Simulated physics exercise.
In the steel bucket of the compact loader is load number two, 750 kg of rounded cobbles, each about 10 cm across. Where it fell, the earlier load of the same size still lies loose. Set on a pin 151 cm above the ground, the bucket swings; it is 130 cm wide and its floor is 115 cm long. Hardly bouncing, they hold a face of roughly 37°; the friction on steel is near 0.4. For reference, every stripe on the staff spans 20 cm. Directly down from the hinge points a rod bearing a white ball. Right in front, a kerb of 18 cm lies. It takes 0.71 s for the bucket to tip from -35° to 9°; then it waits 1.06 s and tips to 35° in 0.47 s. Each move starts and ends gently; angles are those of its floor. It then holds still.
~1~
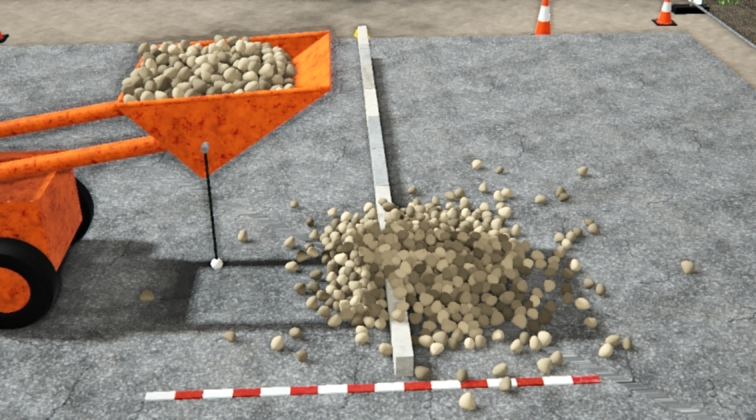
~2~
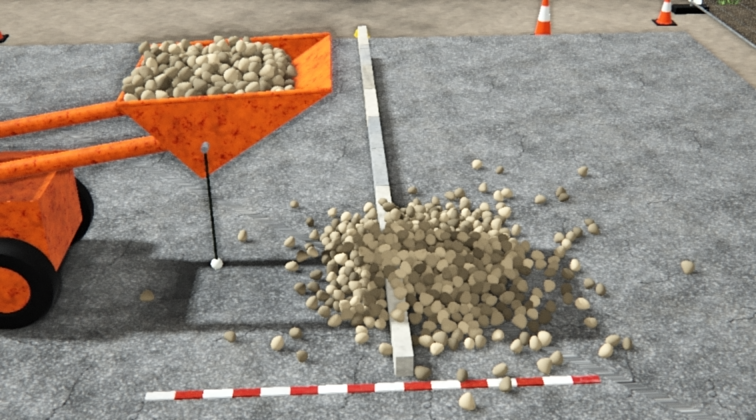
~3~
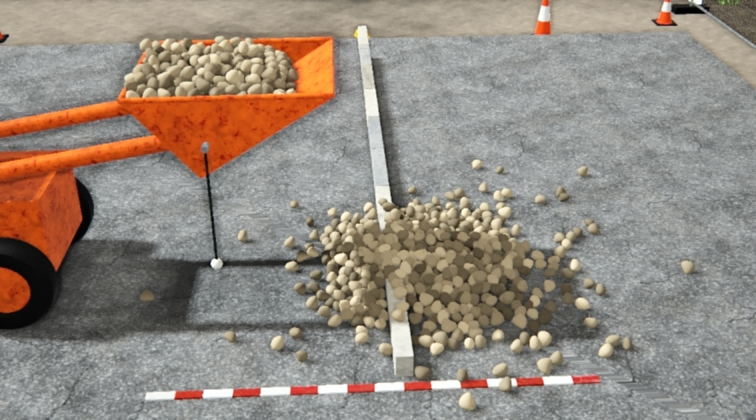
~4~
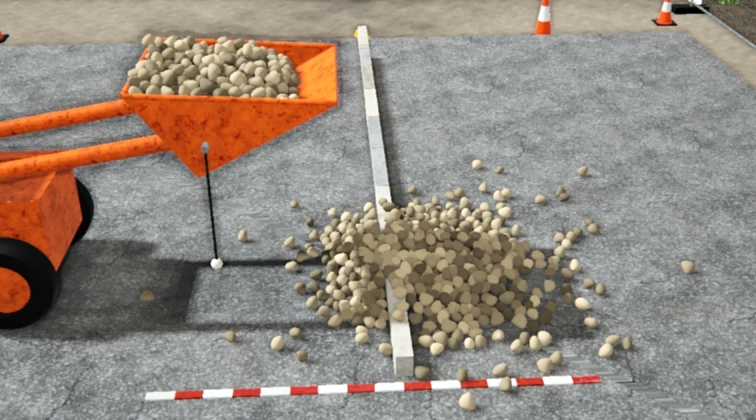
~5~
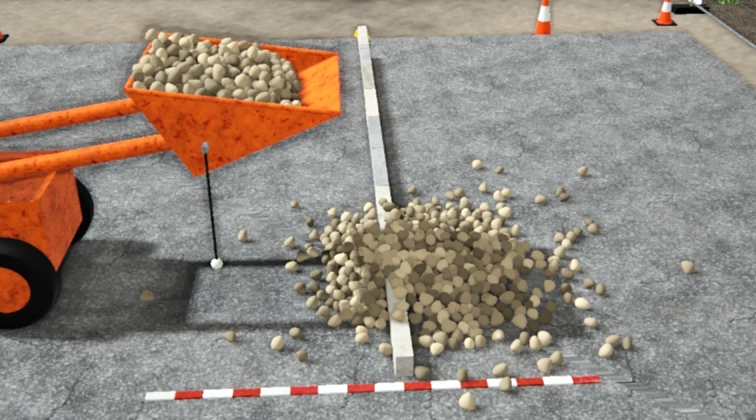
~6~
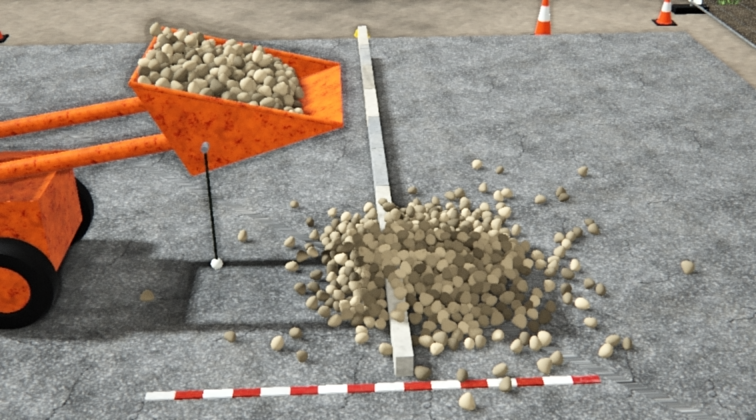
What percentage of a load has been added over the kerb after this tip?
21 %.
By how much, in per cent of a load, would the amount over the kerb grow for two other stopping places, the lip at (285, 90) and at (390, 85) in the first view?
Some 5 percent, and then 75 percent.
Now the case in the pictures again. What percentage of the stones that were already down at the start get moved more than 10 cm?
10 per cent.
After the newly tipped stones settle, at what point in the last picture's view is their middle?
(358, 253).
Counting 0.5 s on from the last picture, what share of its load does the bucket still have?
Close to 100 in a hundred is still held.
Then, 0.2 s after the last picture the floor is at 2°; in per cent of one load, 100 in the bucket, 30 on this side of the kerb, 70 over the kerb; the foremost stones are at (609, 229).
Then, 0.5 s after the last picture the floor is at 9°; in per cent of one load, 100 in the bucket, 30 on this side of the kerb, 70 over the kerb; the foremost stones are at (609, 229).
Then, 2.4 s after the last picture the floor is at 35°; in per cent of one load, 28 in the bucket, 93 on this side of the kerb, 79 over the kerb; the foremost stones are at (609, 229).
Then, 5.2 s after the last picture the floor is at 35°; in per cent of one load, 0 in the bucket, 109 on this side of the kerb, 91 over the kerb; the foremost stones are at (609, 229). Net gain over the kerb, 21.
